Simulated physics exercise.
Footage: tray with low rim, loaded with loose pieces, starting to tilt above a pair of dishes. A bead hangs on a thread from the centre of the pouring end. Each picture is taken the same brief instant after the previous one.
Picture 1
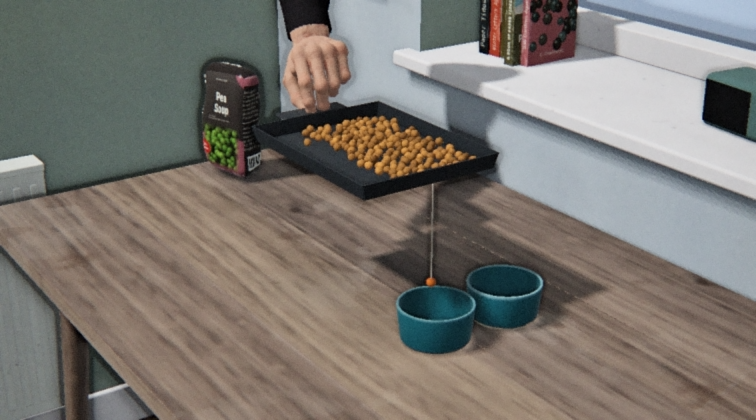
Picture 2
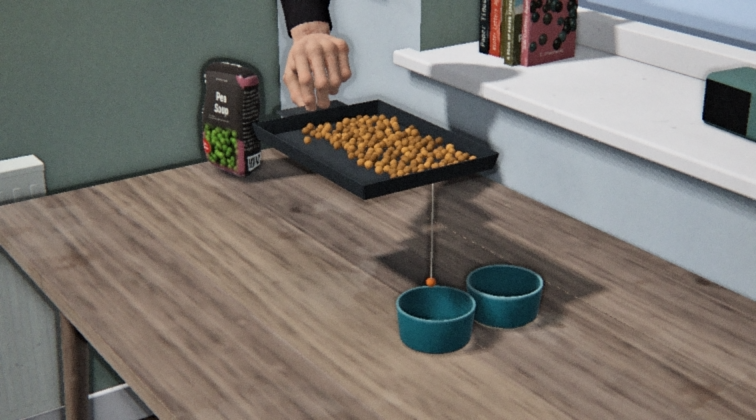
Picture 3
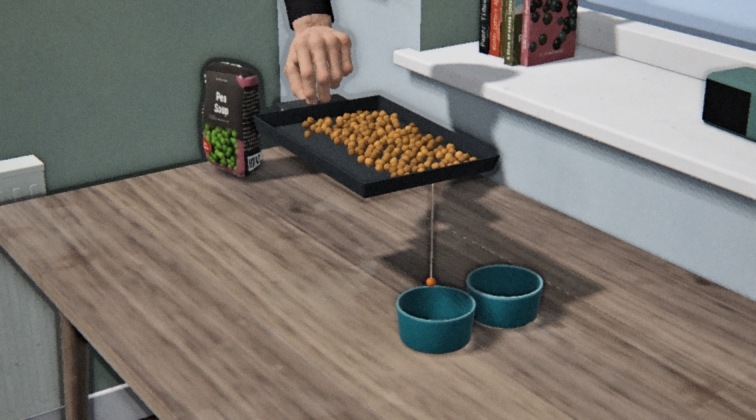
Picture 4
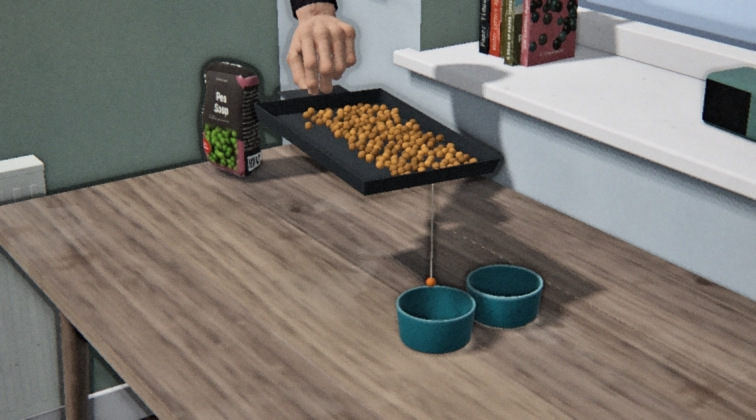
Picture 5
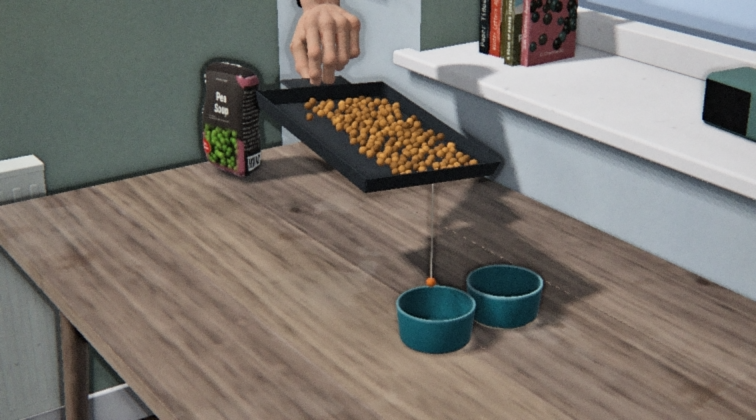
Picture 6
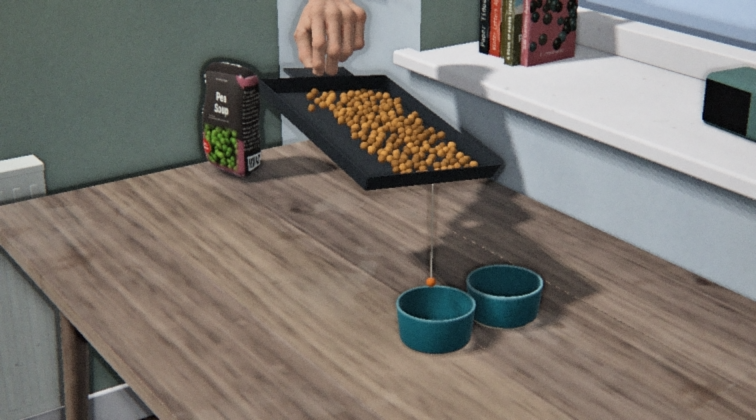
At first, a hand holds a dark tray of roasted chickpeas nearly level above two teal dishes on a wooden table, an orange bead hanging beneath on a thread. Then the hand shifts slightly right and the tray gradually tilts a little, its right corner lowest, the chickpeas still on it.
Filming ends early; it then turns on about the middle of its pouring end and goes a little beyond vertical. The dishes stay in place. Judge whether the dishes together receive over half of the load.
They receive over half of it.
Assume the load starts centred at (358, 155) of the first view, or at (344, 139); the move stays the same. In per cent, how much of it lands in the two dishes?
It's 70 percent the first time and 80 percent the second.
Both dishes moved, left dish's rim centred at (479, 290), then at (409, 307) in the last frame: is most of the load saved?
Result, first setup: The bulk; second setup: The bulk.
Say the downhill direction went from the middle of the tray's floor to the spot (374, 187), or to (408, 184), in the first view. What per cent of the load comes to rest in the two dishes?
The first gives 10 %, the second 20 %.
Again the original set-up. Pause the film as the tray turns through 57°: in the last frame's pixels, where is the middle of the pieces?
I'd mark it close to (442, 127).
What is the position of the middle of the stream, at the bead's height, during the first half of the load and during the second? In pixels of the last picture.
First roughly (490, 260), then roughly (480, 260).
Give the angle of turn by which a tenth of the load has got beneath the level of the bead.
The angle is around 105°.
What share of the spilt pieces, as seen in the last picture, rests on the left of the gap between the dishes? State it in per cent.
Close to 50 per cent.
Shortly afterwards, tray tipped steeply; the whole lot on the tray.
Next, tray tipped right over; all but a few on the tray; only a few in the right dish; only a few in the air.
Some moments later, tray tipped past a quarter turn; only a few in the left dish; the bulk in the right dish; near a quarter outside both.
In the end, tray tipped past a quarter turn; only a few in the left dish; the bulk in the right dish; near a quarter outside both.
